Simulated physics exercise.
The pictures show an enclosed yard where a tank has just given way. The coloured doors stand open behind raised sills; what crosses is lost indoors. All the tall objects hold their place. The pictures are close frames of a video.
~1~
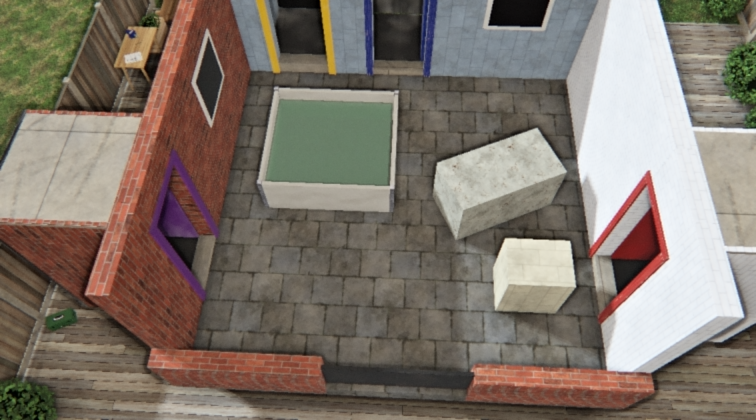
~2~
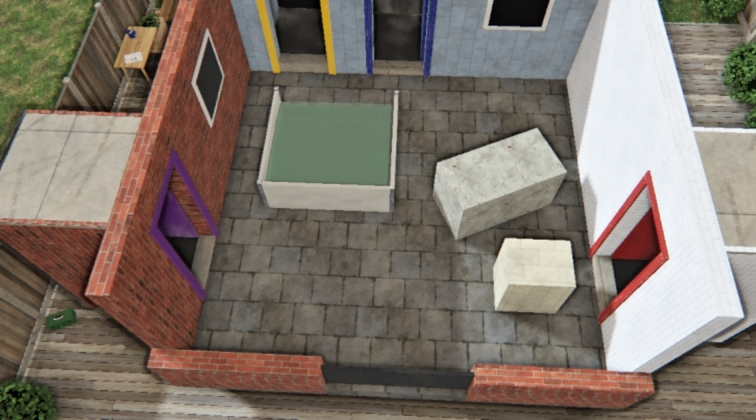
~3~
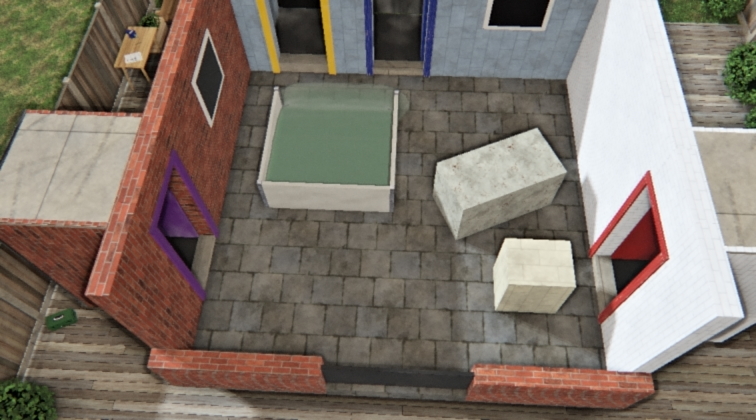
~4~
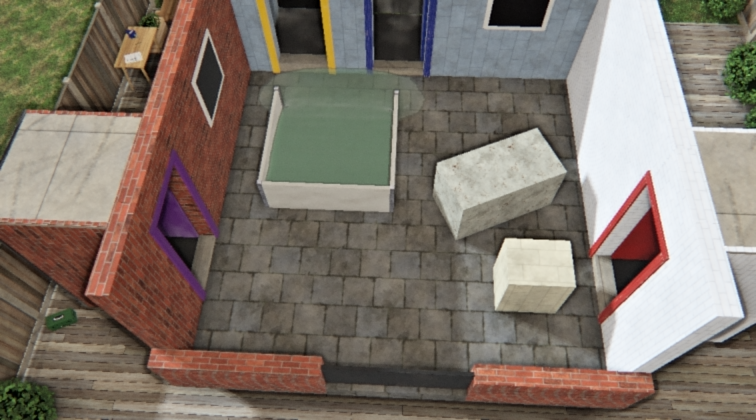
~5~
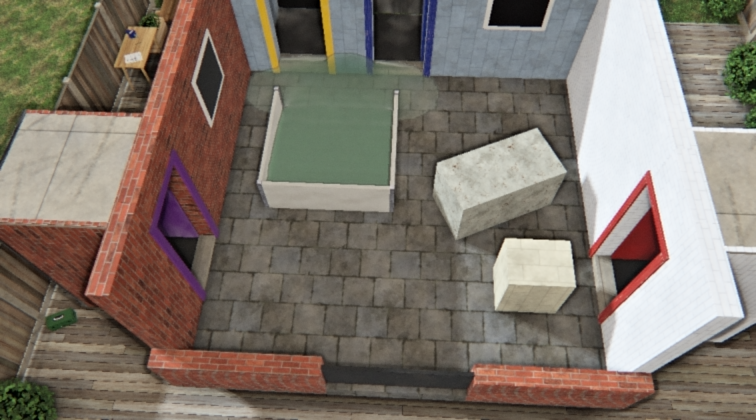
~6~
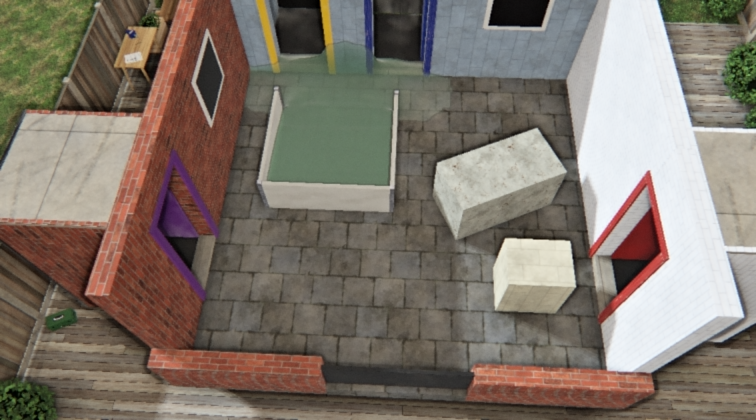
To begin with, a pale tank of green water stands whole in a walled, paved yard beside two stone blocks. Its far side gives way, and water pours out through the gap, fanning over the paving to the yellow and blue doorways and spreading along the back wall, while the blocks stay still.
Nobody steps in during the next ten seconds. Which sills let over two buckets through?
One by one: The yellow door floods; the purple door holds within the limit; the blue door floods; the red door holds within the limit.
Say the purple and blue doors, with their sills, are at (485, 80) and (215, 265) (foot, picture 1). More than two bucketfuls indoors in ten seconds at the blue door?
Then: The blue door keeps below it.
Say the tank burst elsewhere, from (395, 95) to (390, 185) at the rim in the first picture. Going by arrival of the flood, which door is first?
First comes the red-painted one.
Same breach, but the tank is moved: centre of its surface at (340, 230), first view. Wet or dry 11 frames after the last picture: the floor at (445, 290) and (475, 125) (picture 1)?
In turn: Not flooded, flooded.
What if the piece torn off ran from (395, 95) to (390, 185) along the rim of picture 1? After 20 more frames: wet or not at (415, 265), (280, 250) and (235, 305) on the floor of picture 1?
In that order: Awash, dry, clear.
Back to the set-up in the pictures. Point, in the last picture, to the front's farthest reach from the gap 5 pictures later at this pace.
I would point to (520, 83).
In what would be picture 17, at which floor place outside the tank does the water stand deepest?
Roughly at (249, 83).
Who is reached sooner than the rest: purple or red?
The purple door.
A moment on, water covers 15 % of the floor; the yellow door over two buckets in, the purple door not reached, the blue door over two buckets in, the red door not reached.
Next, water covers 35 % of the floor; the yellow door far over two buckets in, the purple door not reached, the blue door far over two buckets in, the red door not reached.
Then, water covers 55 % of the floor; the yellow door far over two buckets in, the purple door wet at the sill, nothing in, the blue door far over two buckets in, the red door wet at the sill, nothing in.
Later, water covers 85 % of the floor; the yellow door far over two buckets in, the purple door wet at the sill, nothing in, the blue door far over two buckets in, the red door wet at the sill, nothing in.
In the end, water covers 95 % of the floor; the yellow door far over two buckets in, the purple door wet at the sill, nothing in, the blue door far over two buckets in, the red door wet at the sill, nothing in.
